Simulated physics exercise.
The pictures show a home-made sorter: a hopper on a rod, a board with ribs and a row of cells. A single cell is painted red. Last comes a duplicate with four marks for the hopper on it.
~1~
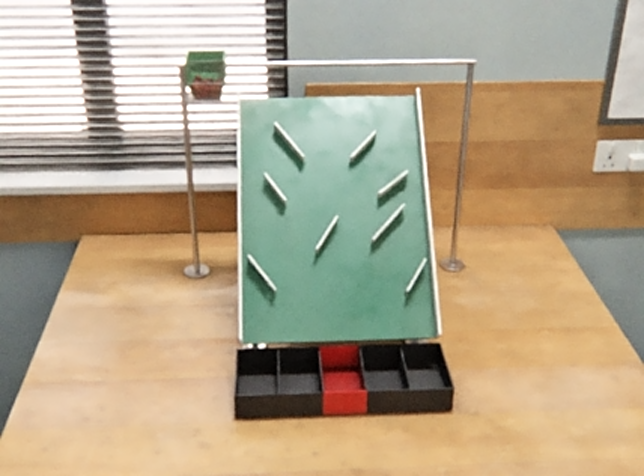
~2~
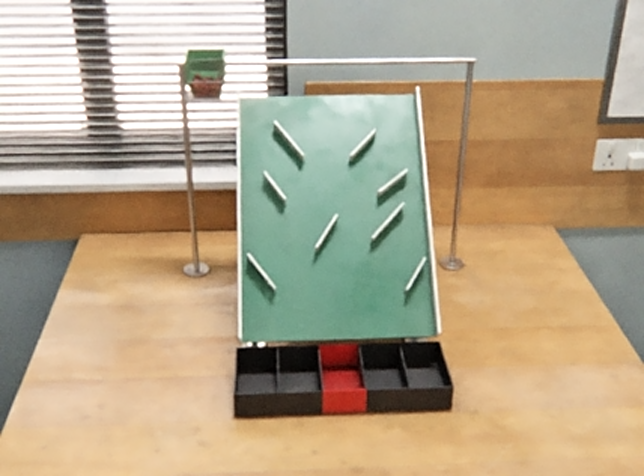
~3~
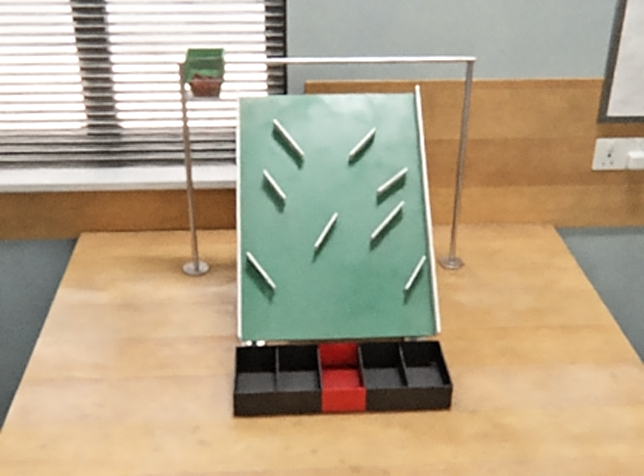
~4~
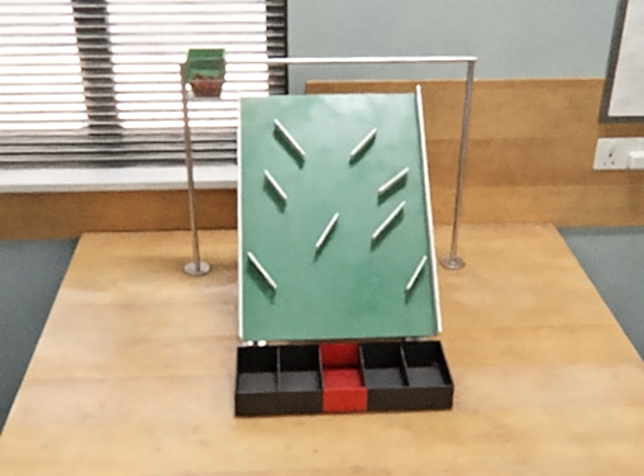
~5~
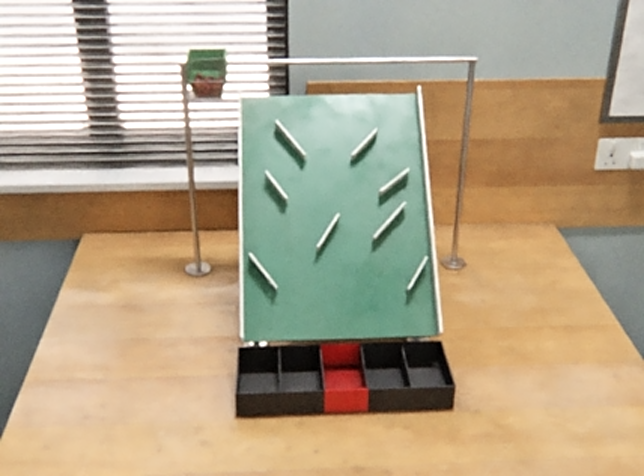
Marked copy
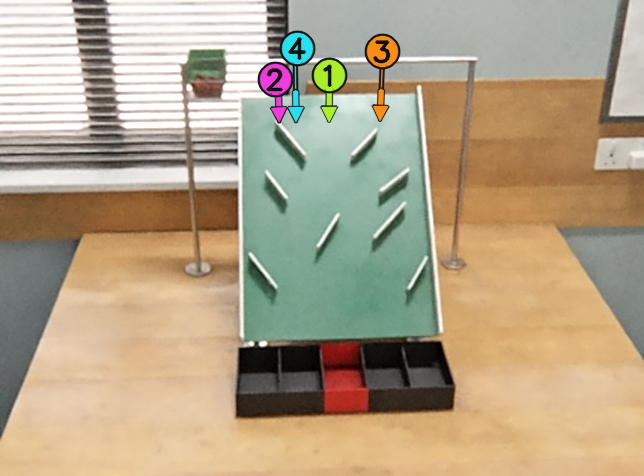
A sloping green board with slanted ribs stood on a wooden table above a row of black cells with a red one in the middle, and nothing moved apart from a slight shake of the view.
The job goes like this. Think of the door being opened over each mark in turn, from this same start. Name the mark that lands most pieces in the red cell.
3 beats the others.
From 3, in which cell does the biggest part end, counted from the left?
The third from the left.
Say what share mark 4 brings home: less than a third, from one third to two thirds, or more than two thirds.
It is less than a third.
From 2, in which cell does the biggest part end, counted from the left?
The second.
On the marked copy, mark 1 meets the board at (329, 116); mark 2 meets the board at (279, 116); mark 3 meets the board at (380, 115); mark 4 meets the board at (295, 116).
For mark 1, about a tenth in the red cell, almost all in other cells.
For mark 2, just a few in the red cell, almost all in other cells, about a tenth held on the board.
For mark 3, roughly half in the red cell, roughly half in other cells, just a few held on the board.
For mark 4, just a few in the red cell, almost all in other cells.
